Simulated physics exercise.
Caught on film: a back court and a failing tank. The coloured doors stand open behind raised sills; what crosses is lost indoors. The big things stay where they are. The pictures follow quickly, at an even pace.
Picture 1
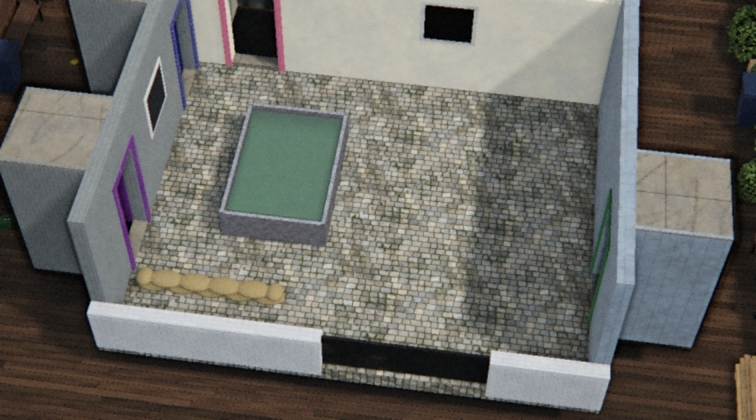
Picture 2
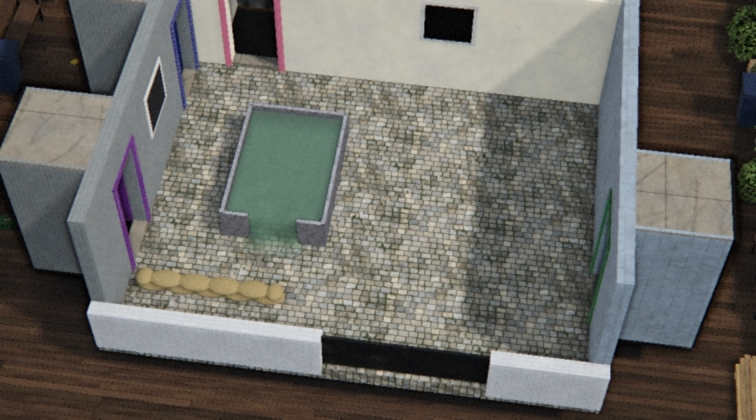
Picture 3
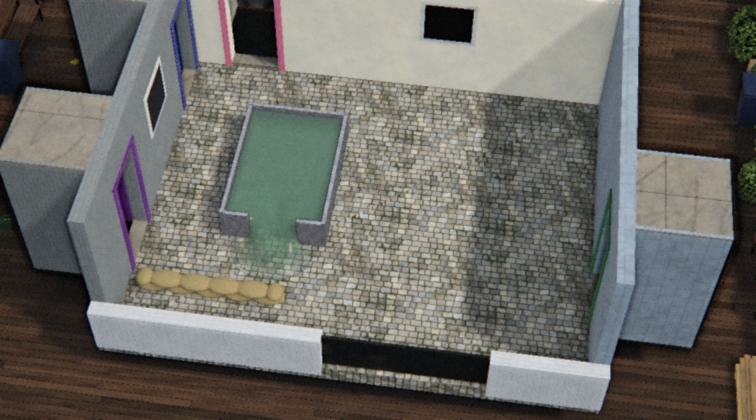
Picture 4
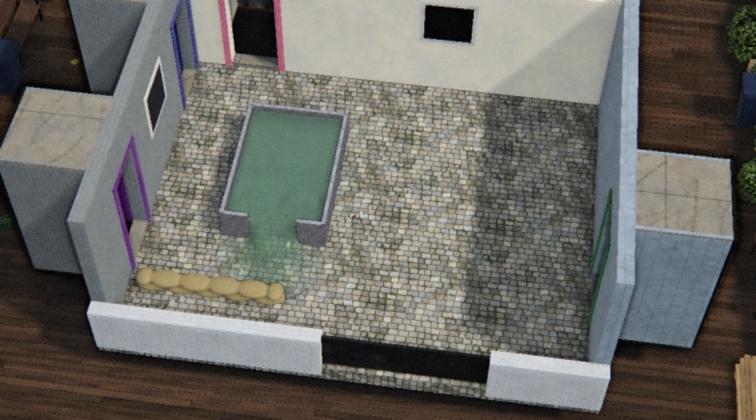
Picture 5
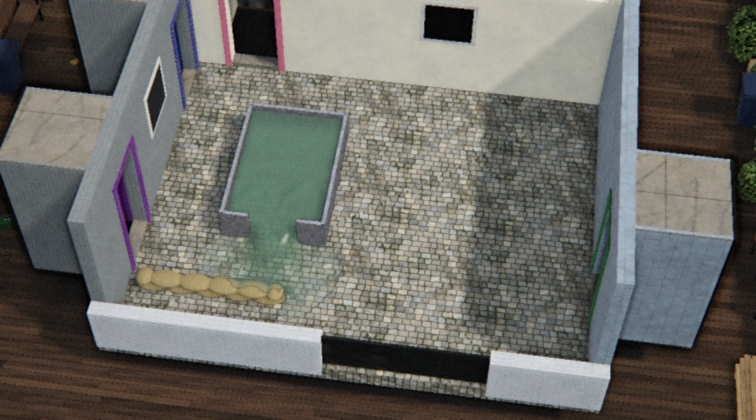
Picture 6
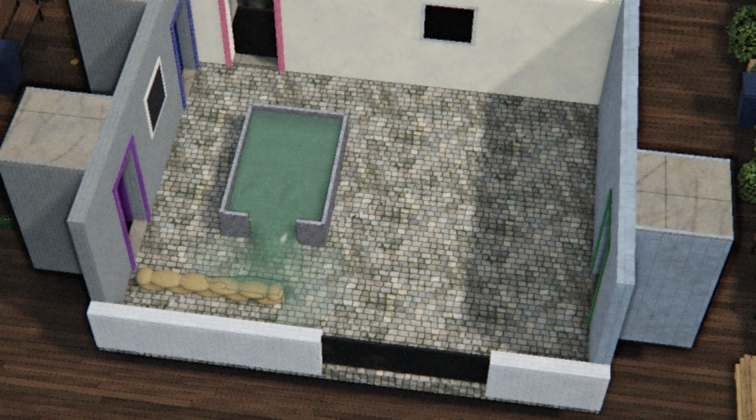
The clip shows a walled paved court with a raised tank of green water, whose near side opens in a gap; water pours out, spreads across the paving toward the viewer and reaches a row of tan sacks.
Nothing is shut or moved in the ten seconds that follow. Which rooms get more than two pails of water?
In the end: The purple door floods; the green door floods; the blue door holds within the limit; the pink door holds within the limit.
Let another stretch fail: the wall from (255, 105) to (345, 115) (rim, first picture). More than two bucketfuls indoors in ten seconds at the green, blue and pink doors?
Green stays under, blue passes that mark, pink takes more.
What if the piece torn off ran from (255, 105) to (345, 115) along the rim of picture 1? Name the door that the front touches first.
That is the door marked pink.
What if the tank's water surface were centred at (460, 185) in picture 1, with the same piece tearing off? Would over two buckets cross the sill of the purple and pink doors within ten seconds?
My reading: The purple one lets less in, the pink one holds.
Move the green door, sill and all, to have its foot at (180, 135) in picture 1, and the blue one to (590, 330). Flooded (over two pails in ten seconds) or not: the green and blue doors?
Then: Green is under, blue passes that mark.
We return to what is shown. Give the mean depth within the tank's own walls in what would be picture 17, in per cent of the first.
Close to 64 %.
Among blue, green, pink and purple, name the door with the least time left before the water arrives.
It is the purple one.
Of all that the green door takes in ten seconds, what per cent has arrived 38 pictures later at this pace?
I make it 45 per cent.
A moment on, water covers 15 % of the floor; the purple door wet at the sill, nothing in, the green door not reached, the blue door not reached, the pink door not reached.
Next, water covers 25 % of the floor; the purple door over two buckets in, the green door not reached, the blue door not reached, the pink door not reached.
Then, water covers 40 % of the floor; the purple door far over two buckets in, the green door not reached, the blue door not reached, the pink door not reached.
Later, water covers 55 % of the floor; the purple door far over two buckets in, the green door over two buckets in, the blue door wet at the sill, nothing in, the pink door wet at the sill, nothing in.
In the end, water covers 80 % of the floor; the purple door far over two buckets in, the green door over two buckets in, the blue door under two buckets in, the pink door wet at the sill, nothing in.
